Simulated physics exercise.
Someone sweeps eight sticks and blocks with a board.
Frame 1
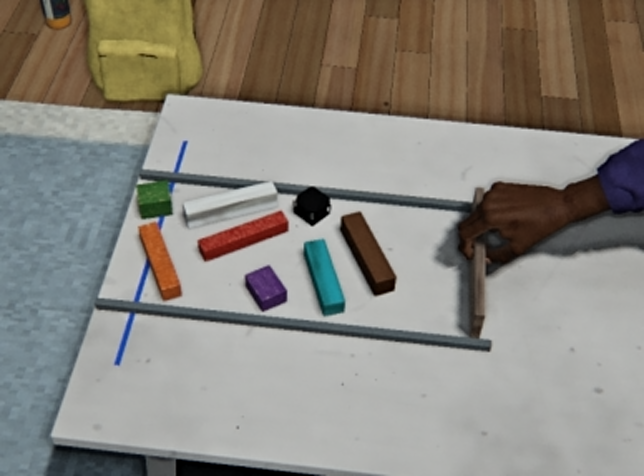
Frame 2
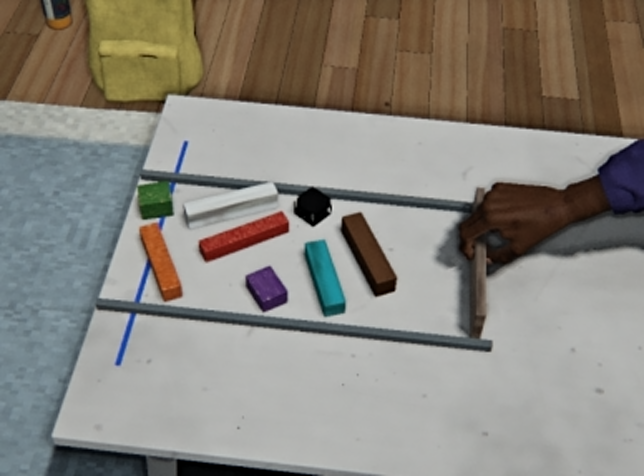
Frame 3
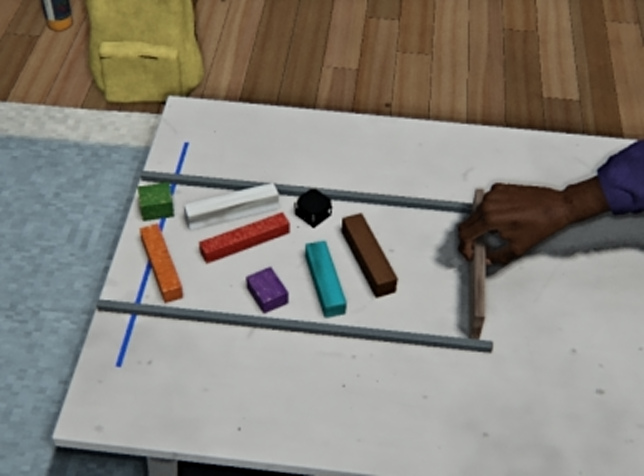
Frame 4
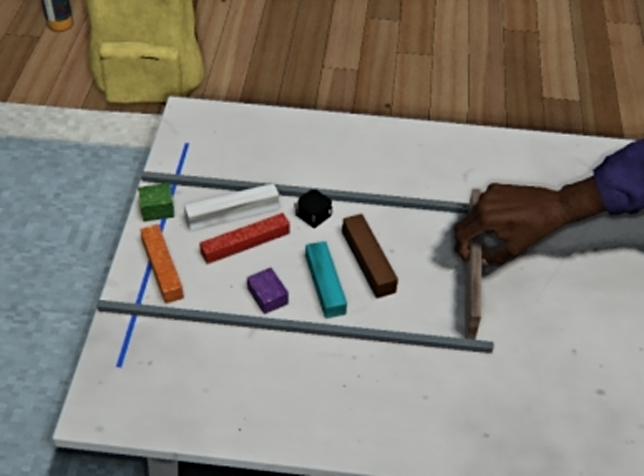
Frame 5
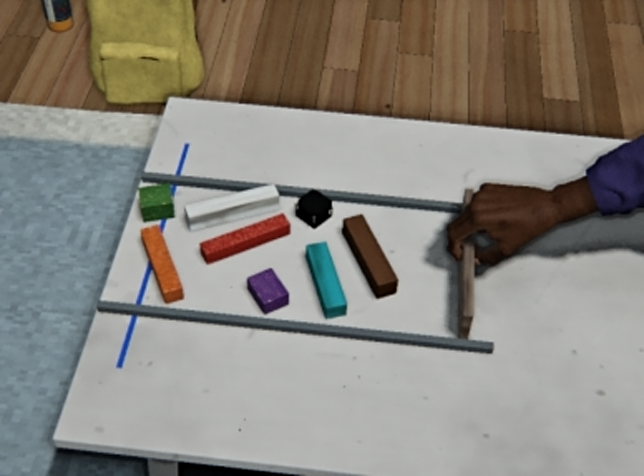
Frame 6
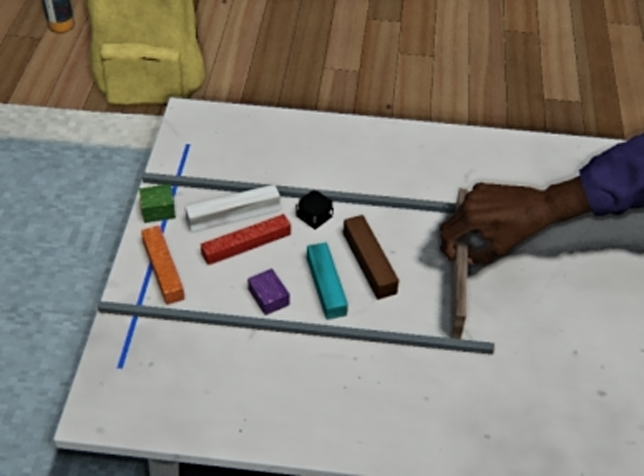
At first, a hand holds a wooden board upright between two gray rails on a white table, to the right of eight colorful sticks and blocks near a blue line. After staying nearly still, the hand slides the board slightly left, while the pieces remain in place, untouched.
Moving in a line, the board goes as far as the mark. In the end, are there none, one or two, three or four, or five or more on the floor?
There are five or more on the floor.
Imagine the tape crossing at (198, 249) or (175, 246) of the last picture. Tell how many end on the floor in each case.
Down on the floor: 2 and 3.
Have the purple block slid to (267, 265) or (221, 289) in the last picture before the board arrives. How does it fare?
In that order: Slips off, then slips off.
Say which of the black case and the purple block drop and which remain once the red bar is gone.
So the black case keeps its place and the purple block goes down.
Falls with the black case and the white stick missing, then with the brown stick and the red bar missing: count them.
Result: 4 in the first case, with 2 in the second.
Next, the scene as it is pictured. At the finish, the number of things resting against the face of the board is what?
Looks like 2 of them, all told.
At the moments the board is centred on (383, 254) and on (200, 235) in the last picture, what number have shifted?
Moved so far: 1, later 8.
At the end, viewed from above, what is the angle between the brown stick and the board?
Angle: Around 0°.
Soon after, none off yet; green block at rest near (157, 203); orange bar at rest near (163, 264); white stick at rest near (233, 208).
Then, none off yet; green block at rest near (157, 203); orange bar moving near (155, 266); white stick moved a little near (193, 210).
At rest, the number that fall off is five or more; fallen, purple block, red bar, white stick, orange bar and green block.
